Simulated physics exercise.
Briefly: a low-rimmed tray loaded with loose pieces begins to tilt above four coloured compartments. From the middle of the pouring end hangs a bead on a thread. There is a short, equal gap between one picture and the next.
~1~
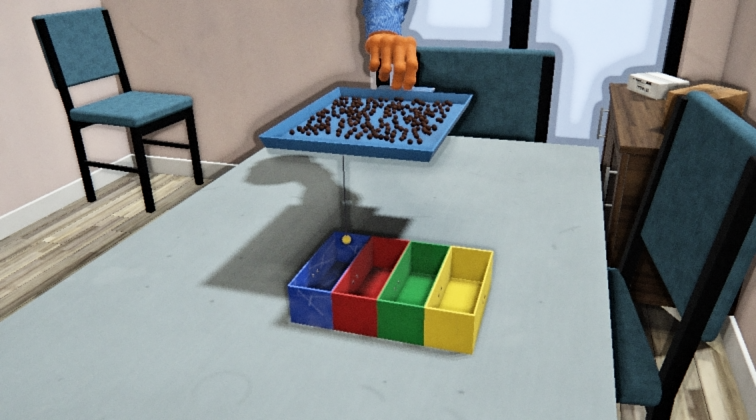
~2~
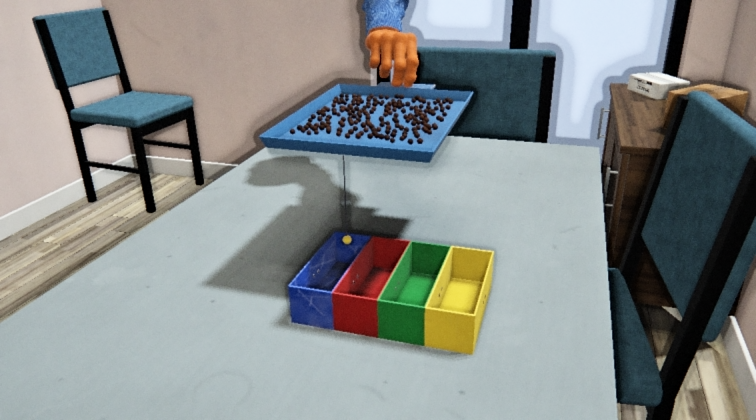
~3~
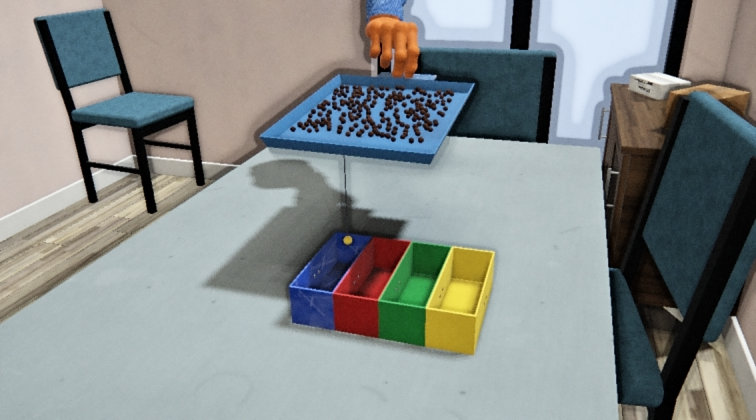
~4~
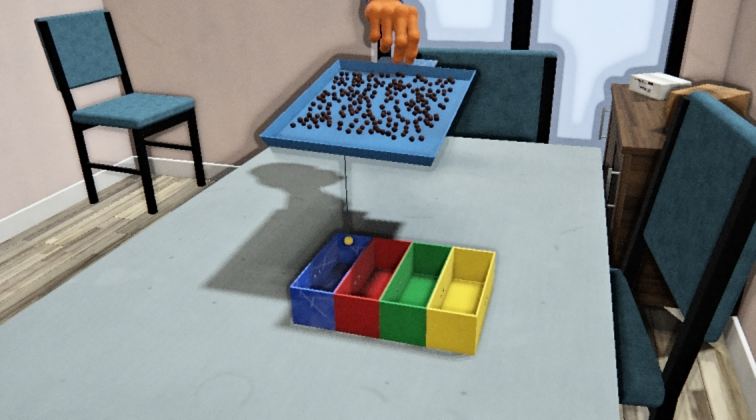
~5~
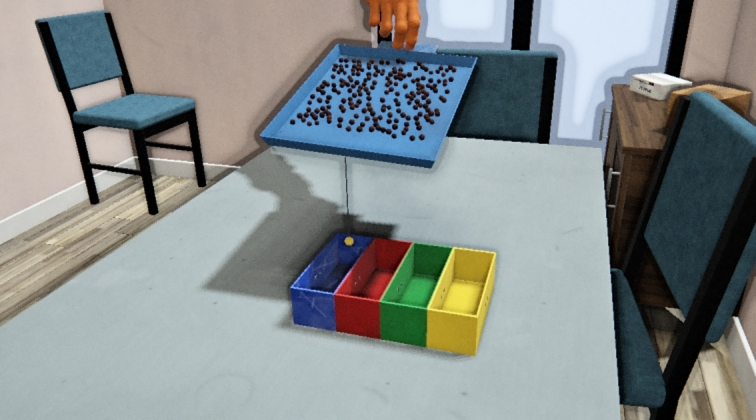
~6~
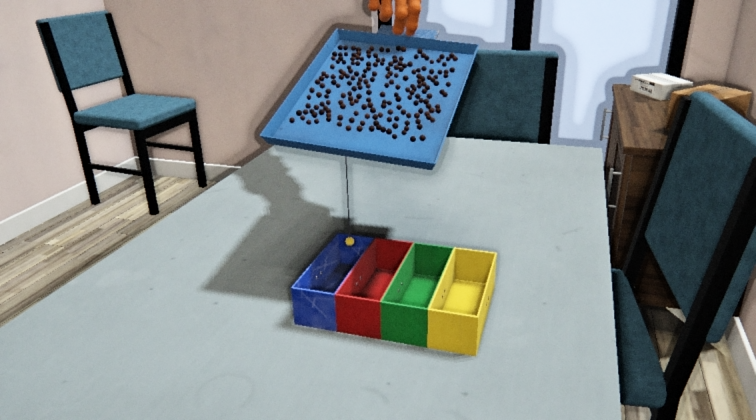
The clip shows a hand holding a blue tray of small dark brown pieces above blue, red, green and yellow compartments, gradually raising its far side so the tray tilts toward the viewer, while a yellow bead hangs below.
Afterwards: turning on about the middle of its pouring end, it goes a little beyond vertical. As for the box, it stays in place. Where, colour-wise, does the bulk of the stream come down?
In the green cell.
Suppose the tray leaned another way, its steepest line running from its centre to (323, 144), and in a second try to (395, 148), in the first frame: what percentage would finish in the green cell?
Well, 0 percent for one and then 80 percent for the other.
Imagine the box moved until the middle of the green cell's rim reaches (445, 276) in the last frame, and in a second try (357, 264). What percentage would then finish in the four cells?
Roughly 90% on the first try and 70% on the second.
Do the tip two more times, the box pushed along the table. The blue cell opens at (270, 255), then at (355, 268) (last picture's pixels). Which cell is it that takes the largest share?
First place: Yellow; second place: That red cell.
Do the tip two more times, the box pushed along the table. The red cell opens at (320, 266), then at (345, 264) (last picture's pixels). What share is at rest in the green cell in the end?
30 and 40 in a hundred.
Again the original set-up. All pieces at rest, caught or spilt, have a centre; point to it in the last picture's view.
Centre at rest: Close to (397, 311).
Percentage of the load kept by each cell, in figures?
Approximate shares in per cent - blue cell 20, red cell 30, green cell 40, yellow cell 0.
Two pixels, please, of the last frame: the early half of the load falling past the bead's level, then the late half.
Half one: (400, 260), half two: (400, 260).
Soon after the last picture, tray tipped steeply; about half on the tray; a small part in the green cell; a small part in the red cell; a stray few in the blue cell; a stray few in the yellow cell; about a quarter falling or outside the box.
A little later, tray tipped past a quarter turn; about half in the green cell; about a third in the red cell; a small part in the blue cell; a stray few in the yellow cell; a small part falling or outside the box.
Later still, tray tipped past a quarter turn; about half in the green cell; about a third in the red cell; a small part in the blue cell; a small part in the yellow cell; a small part falling or outside the box.
At rest, tray tipped past a quarter turn; about half in the green cell; about a third in the red cell; a small part in the blue cell; a small part in the yellow cell; a small part outside the box.
